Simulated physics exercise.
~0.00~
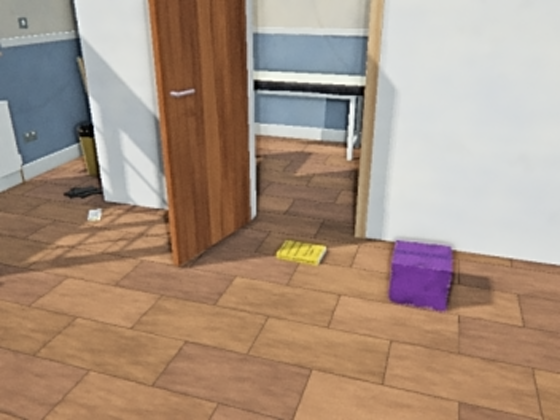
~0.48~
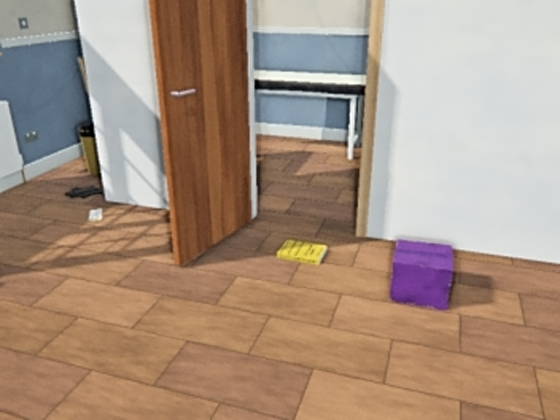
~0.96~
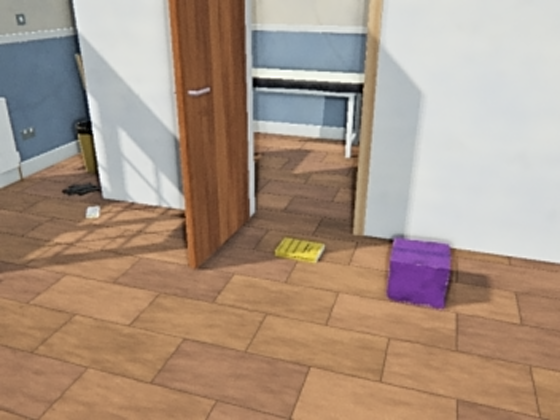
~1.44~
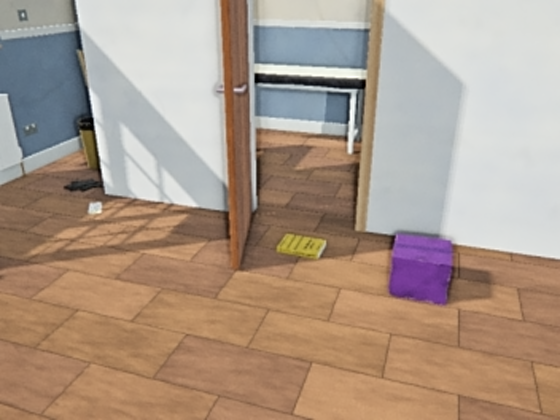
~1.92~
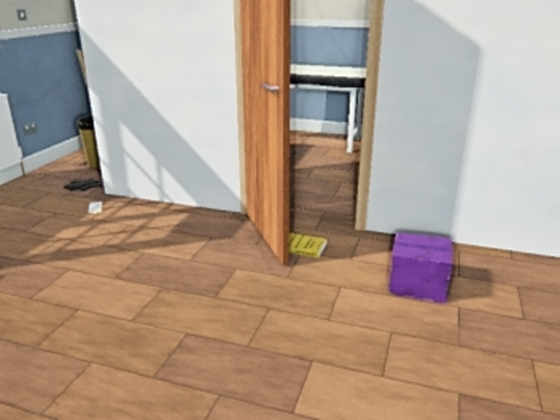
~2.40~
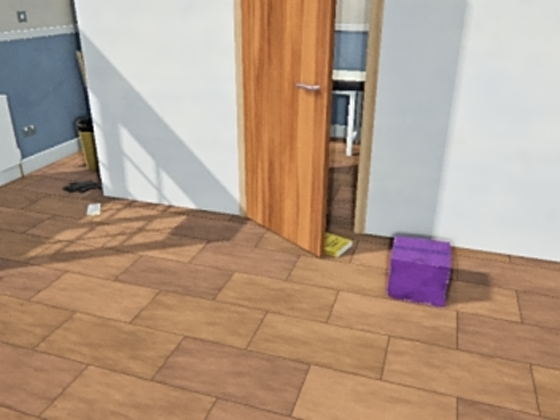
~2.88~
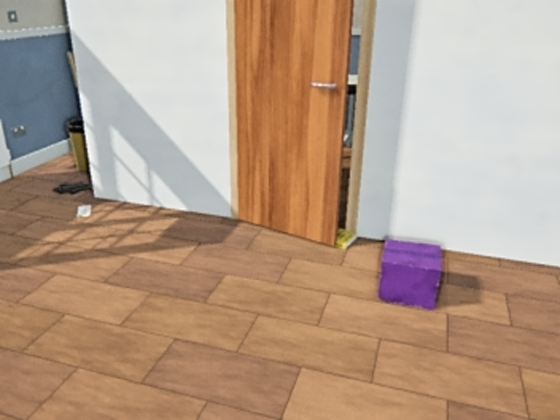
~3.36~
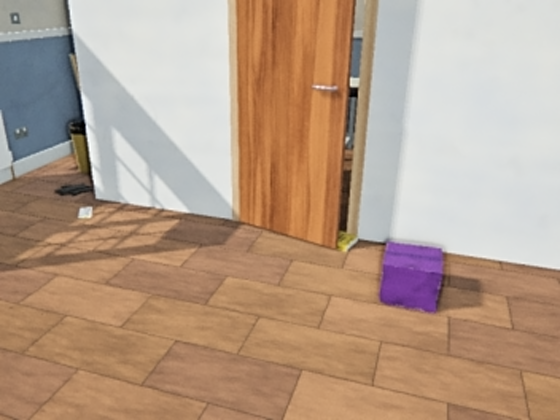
Wooden door swinging towards its frame, pushing a yellow book across the tiled floor and ending slightly ajar beside a purple box.
